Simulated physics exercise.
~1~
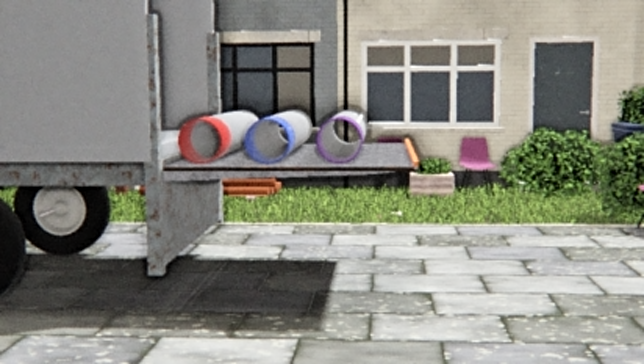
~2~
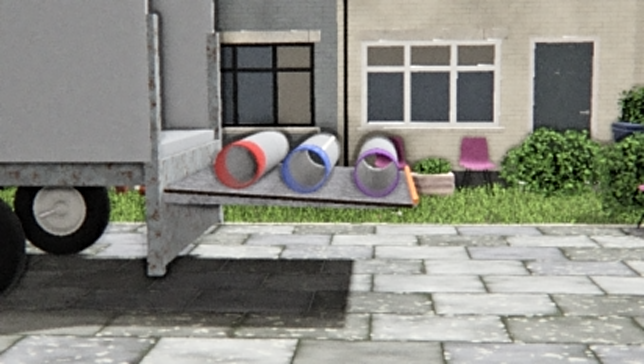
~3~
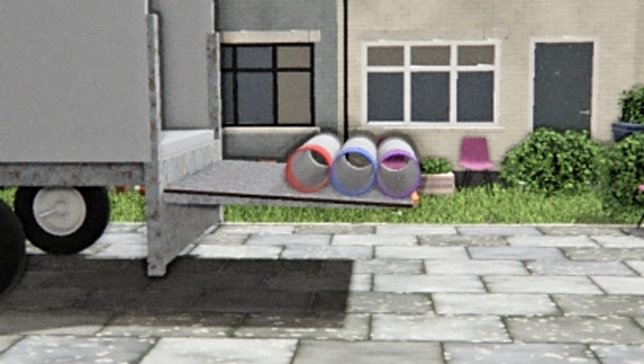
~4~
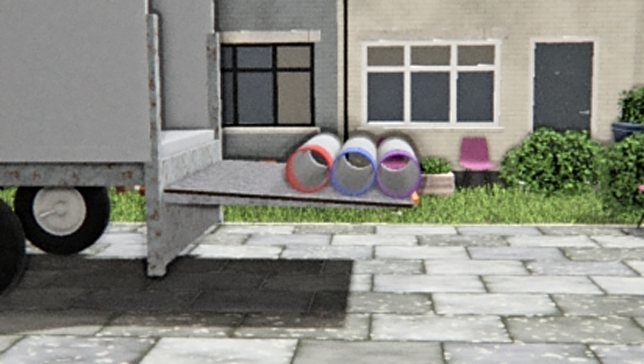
Three coloured pipes roll right down the tilting tail-lift and stop bunched at its edge.
